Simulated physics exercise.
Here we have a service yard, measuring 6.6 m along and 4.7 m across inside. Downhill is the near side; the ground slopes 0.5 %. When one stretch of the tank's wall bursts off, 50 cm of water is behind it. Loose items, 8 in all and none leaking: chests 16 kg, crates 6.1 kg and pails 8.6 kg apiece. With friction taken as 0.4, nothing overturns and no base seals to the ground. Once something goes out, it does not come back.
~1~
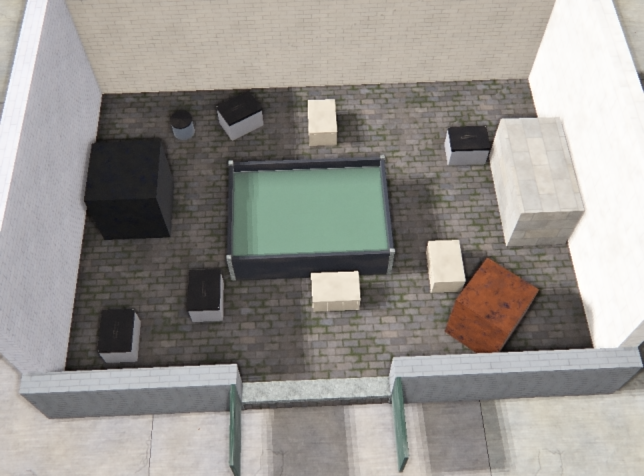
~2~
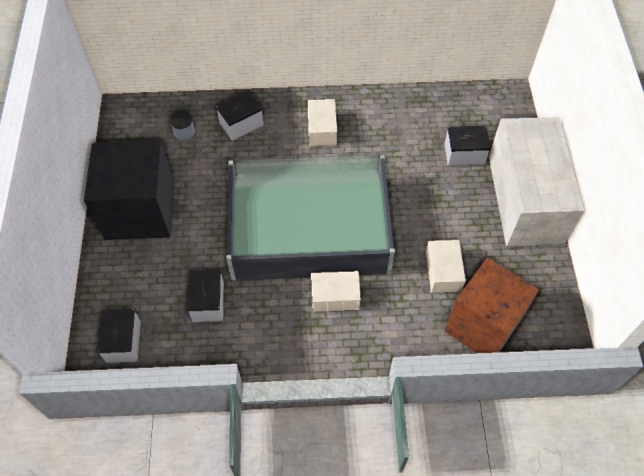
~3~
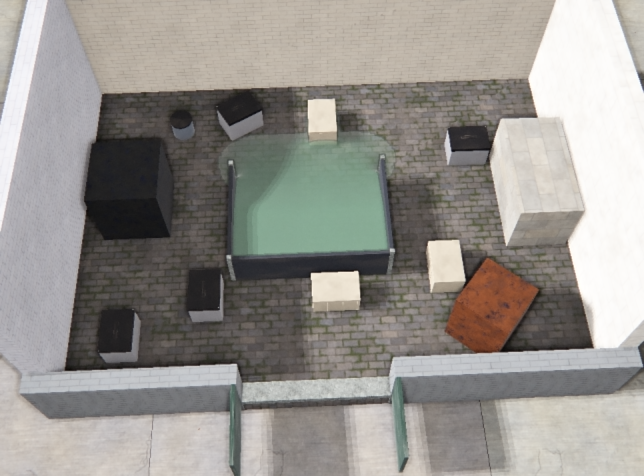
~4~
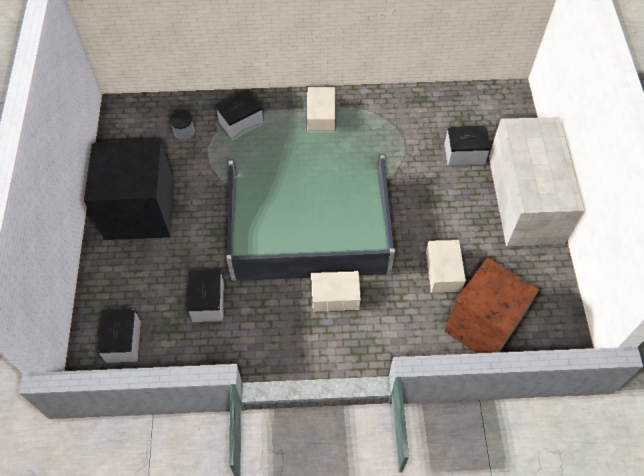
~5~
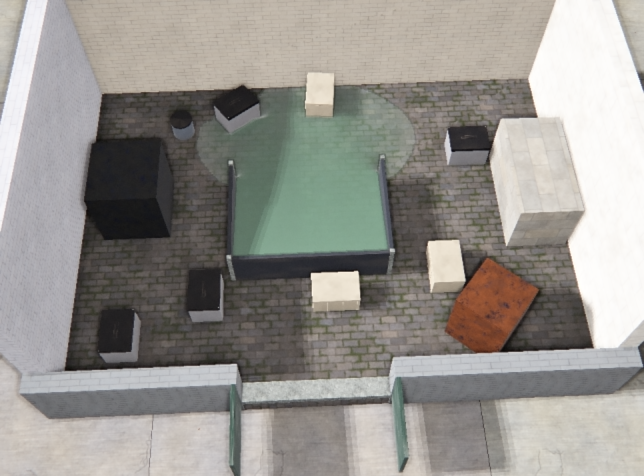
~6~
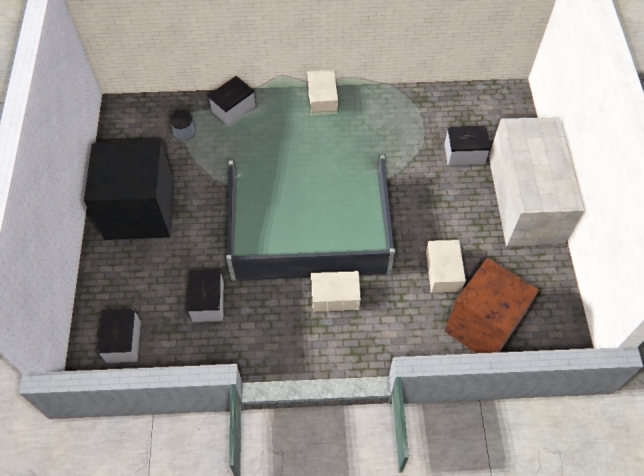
Greenish water spills through the open far side of a walled tank and spreads across the paving toward the back wall, nudging a pale block slightly backward, then shifting and turning a dark-topped box to its left.
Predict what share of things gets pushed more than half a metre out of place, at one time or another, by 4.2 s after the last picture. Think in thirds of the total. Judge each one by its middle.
The share is in the middle band.
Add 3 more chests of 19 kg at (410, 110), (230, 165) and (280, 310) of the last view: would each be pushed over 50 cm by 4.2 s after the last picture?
Order as listed: Beyond half a metre / beyond half a metre / inside half a metre.
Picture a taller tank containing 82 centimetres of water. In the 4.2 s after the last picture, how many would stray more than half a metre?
Then 7 of them.
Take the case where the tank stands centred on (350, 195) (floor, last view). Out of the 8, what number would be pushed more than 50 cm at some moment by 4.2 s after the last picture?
That gives 5 of them.
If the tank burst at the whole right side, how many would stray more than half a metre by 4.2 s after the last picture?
3.
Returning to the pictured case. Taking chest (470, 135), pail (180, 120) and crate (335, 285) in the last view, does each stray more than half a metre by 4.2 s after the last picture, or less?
The first is beyond the limit, the second beyond the limit, and the third inside the limit.
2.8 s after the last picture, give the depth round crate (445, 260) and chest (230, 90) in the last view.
Depths: Near 0 cm, then near 16 cm.
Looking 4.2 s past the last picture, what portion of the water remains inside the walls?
Around 100 % of the water.
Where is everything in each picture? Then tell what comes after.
The first frame shows a crate at (322, 116), on the bottom; a chest at (239, 107) rests on the ground; water covers 2.9 m2; 0 of 8 have shifted.
The second frame shows a crate at (322, 116), on the bottom; a chest at (239, 107), on the bottom; 3.8 m2 under water; 0 of 8 have shifted.
The third frame shows a crate at (322, 115) rests on the ground; a chest at (239, 107) rests on the ground; water covers 4.9 m2; 0 of 8 have shifted.
The fourth frame shows a crate at (321, 103), on the bottom, 22 cm from its start; a chest at (239, 107) rests on the ground; 6.0 m2 under water; 1 of 8 have shifted.
The fifth frame shows a crate at (320, 88), on the bottom, 50 cm from its start; a chest at (236, 101) rests on the ground, 12 cm from its start; water covers 7.3 m2; 2 of 8 have shifted.
The sixth frame shows a crate at (322, 85), on the bottom, 54 cm from its start; a chest at (231, 92), on the bottom, 30 cm from its start; water covers 8.1 m2; 2 of 8 have shifted.
Then, 0.4 s after the last picture 2 of 8 are over 50 cm from their spots; 1 afloat.
Then, 1.5 s after the last picture 2 of 8 are over 50 cm from their spots; 2 afloat.
Then, 2.8 s after the last picture 4 of 8 are over 50 cm from their spots; 3 afloat.
Then, 4.2 s after the last picture 3 of 8 are over 50 cm from their spots, and 4 have been at some point; 2 afloat.
